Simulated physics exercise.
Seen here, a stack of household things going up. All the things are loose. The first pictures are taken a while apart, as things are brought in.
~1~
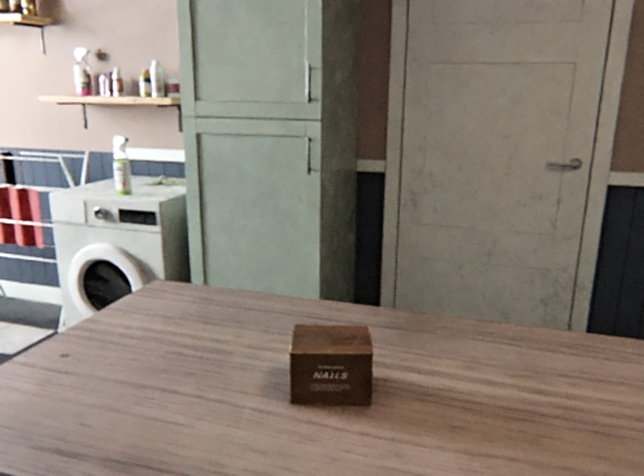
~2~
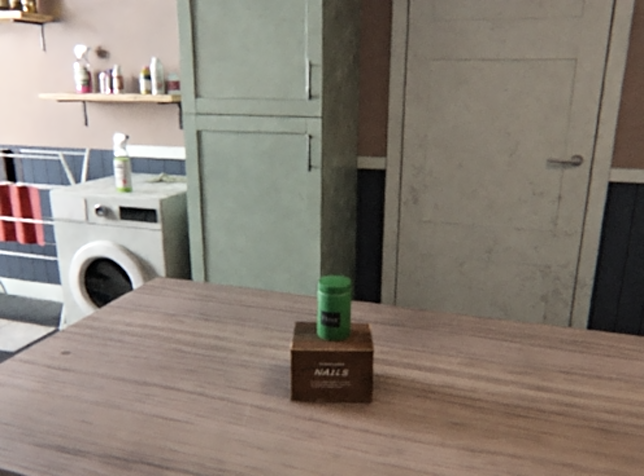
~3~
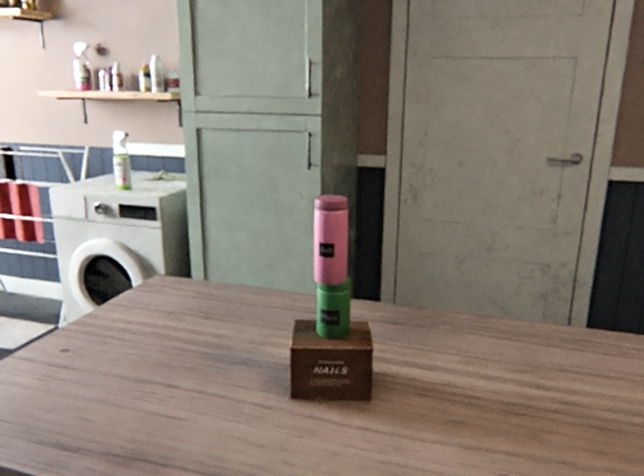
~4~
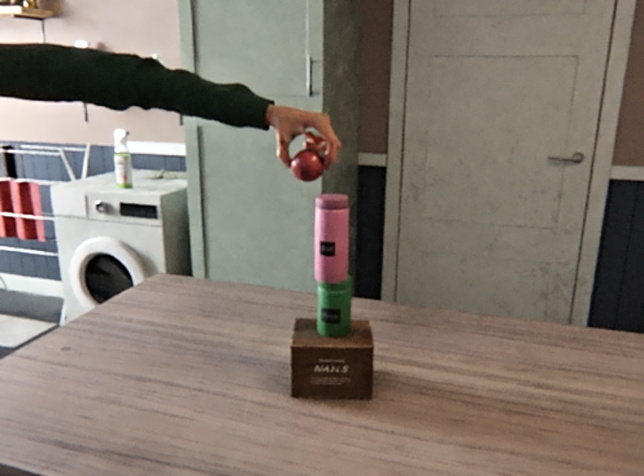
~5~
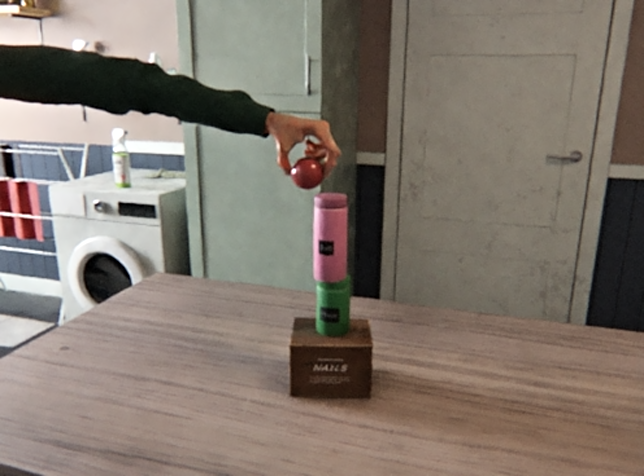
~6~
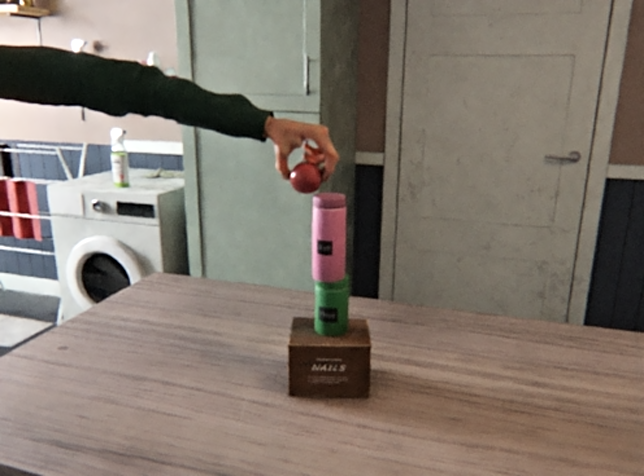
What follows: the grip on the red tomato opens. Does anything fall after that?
It gives way.
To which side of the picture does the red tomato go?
It goes to the left.
Then, 0.30 s after the last picture, red tomato now fallen.
Then, 0.40 s after the last picture, things are still on the move.
Then, 0.50 s after the last picture, as before.
At rest, fallen, red tomato; the other 3 in place. Seen from the same camera at the end, red tomato near (203, 356). The pile loses its balance.
